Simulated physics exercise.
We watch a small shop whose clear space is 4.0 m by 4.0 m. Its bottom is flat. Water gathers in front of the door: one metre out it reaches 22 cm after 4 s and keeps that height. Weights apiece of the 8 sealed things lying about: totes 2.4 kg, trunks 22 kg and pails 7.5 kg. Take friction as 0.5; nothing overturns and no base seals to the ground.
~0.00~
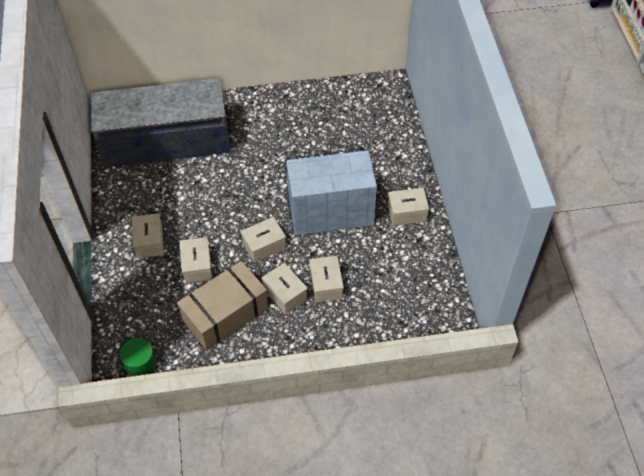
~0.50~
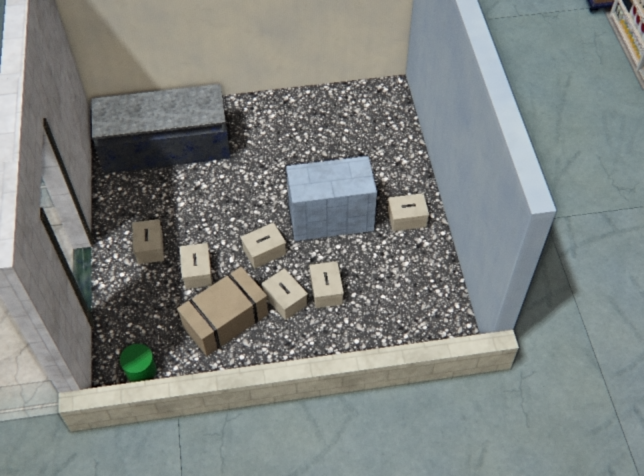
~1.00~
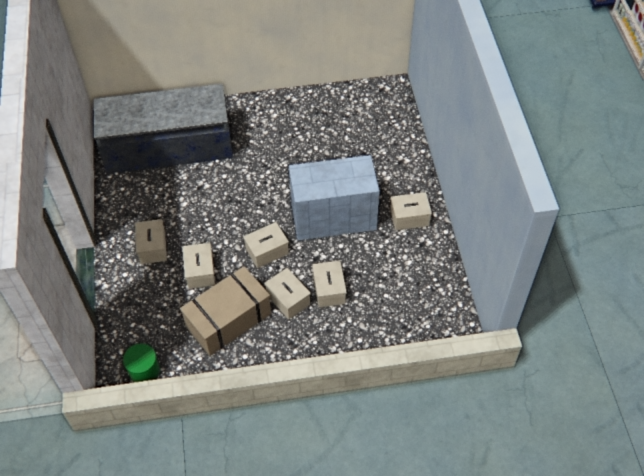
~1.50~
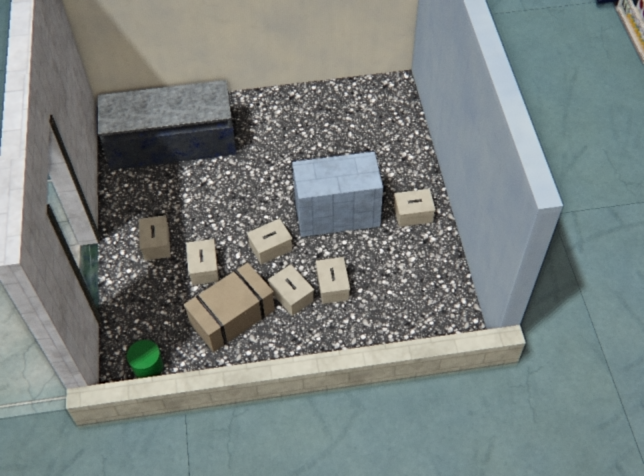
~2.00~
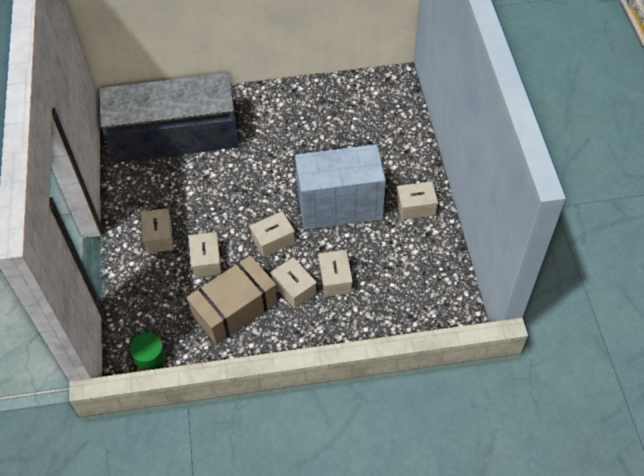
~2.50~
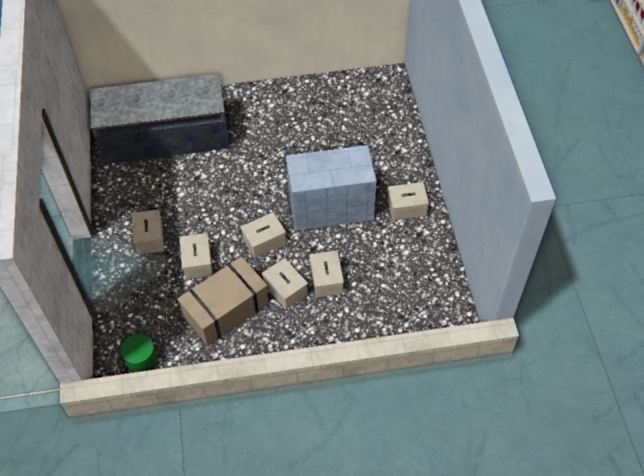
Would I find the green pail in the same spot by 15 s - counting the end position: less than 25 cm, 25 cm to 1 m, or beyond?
Green pail barely shifts.
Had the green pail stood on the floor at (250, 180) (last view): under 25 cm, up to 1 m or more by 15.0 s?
It travels far.
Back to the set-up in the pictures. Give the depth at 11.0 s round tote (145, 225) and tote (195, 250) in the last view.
About 11 and 10 cm.
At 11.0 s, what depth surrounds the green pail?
Roughly 4 cm.
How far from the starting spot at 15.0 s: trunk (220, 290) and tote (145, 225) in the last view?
In that order: 300 cm, 200 cm.
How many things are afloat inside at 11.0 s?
7 of them.
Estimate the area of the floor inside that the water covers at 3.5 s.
About 2.5 m2.
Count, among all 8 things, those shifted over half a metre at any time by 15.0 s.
That makes 7.
After 3.5 s the green pail is near (137, 349), 0.0 m from its start, aground; 0 afloat.
After 6.8 s the green pail is near (137, 349), 0.0 m from its start, aground; 5 afloat.
After 11.0 s the green pail is near (137, 349), 0.0 m from its start, aground; 7 afloat.
After 15.0 s the green pail is near (137, 349), 0.0 m from its start, aground; 7 afloat.
